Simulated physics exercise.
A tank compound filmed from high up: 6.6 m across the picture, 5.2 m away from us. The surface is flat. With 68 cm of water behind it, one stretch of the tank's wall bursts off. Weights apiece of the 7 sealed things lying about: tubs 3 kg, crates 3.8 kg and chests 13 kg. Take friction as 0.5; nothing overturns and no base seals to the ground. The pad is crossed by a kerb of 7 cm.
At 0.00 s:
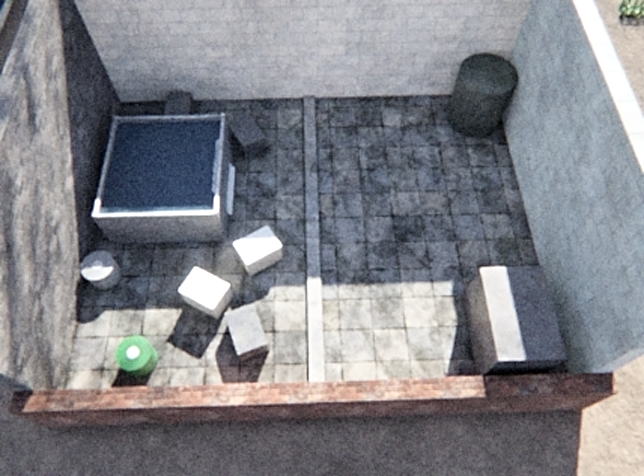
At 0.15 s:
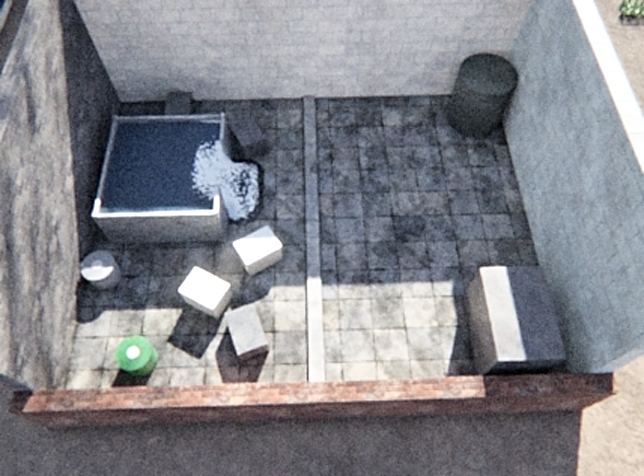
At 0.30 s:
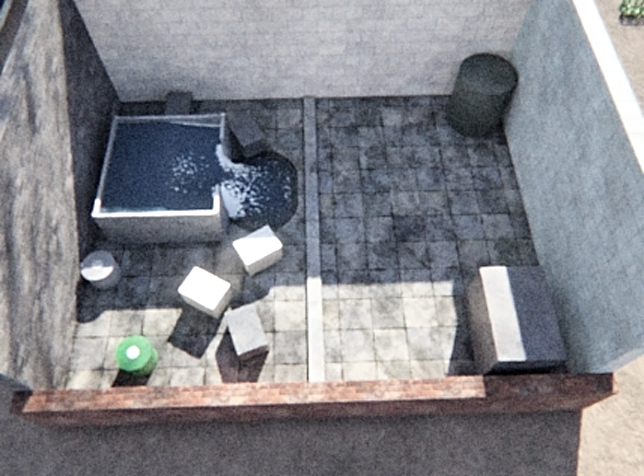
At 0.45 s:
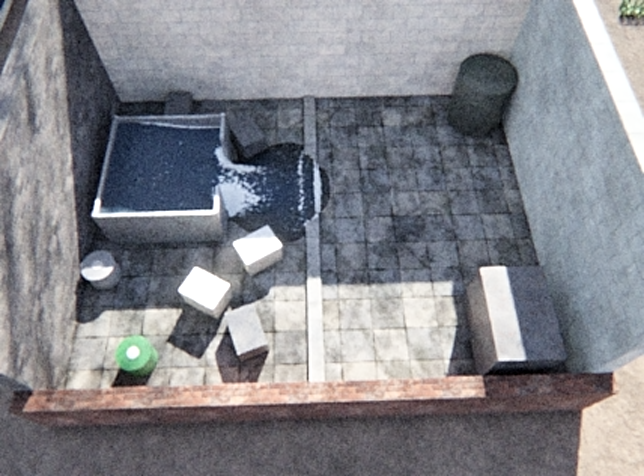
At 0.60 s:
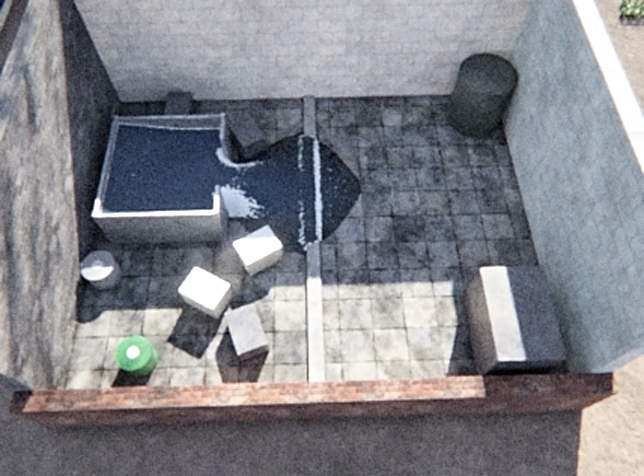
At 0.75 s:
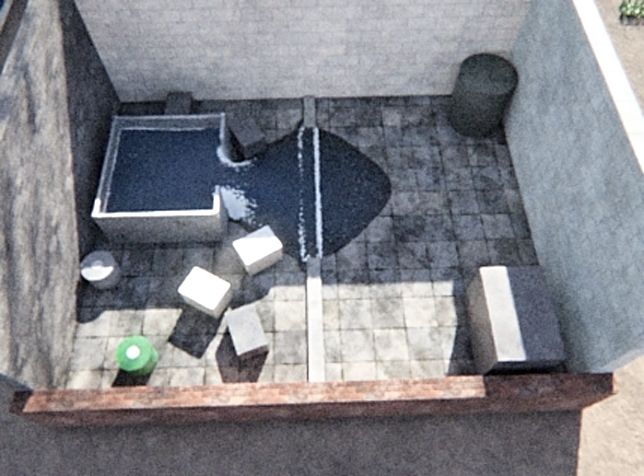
In a walled, paved yard seen from above, a square tank full of dark water stands at the left. Its right side bursts open and foaming water pours onto the paving, spreads to the low kerb and crosses it, fanning out rightward while the blocks and green tub stay still.
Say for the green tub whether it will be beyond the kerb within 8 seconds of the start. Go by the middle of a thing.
The green tub falls short.
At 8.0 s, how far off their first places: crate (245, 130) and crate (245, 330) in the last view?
In turn: 10 cm, 120 cm.
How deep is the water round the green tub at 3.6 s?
About 0 cm.
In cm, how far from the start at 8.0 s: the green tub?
Roughly 30 cm.
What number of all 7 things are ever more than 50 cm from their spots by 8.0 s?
I count 2.
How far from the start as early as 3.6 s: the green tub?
Roughly 0 cm by then.
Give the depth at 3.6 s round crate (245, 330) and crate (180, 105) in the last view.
Roughly 2 and 2 cm.
After 1.6 s the green tub is near (133, 353), 0.0 m from its start, aground; 0 of 7 are over the mark; 0 afloat.
After 3.6 s the green tub is near (133, 353), 0.0 m from its start, aground; 0 of 7 are over the mark; 0 afloat.
After 5.6 s the green tub is near (133, 353), 0.0 m from its start, aground; 0 of 7 are over the mark; 3 afloat.
After 8.0 s the green tub is near (116, 341), 0.3 m from its start, aground; 0 of 7 are over the mark; 2 afloat.
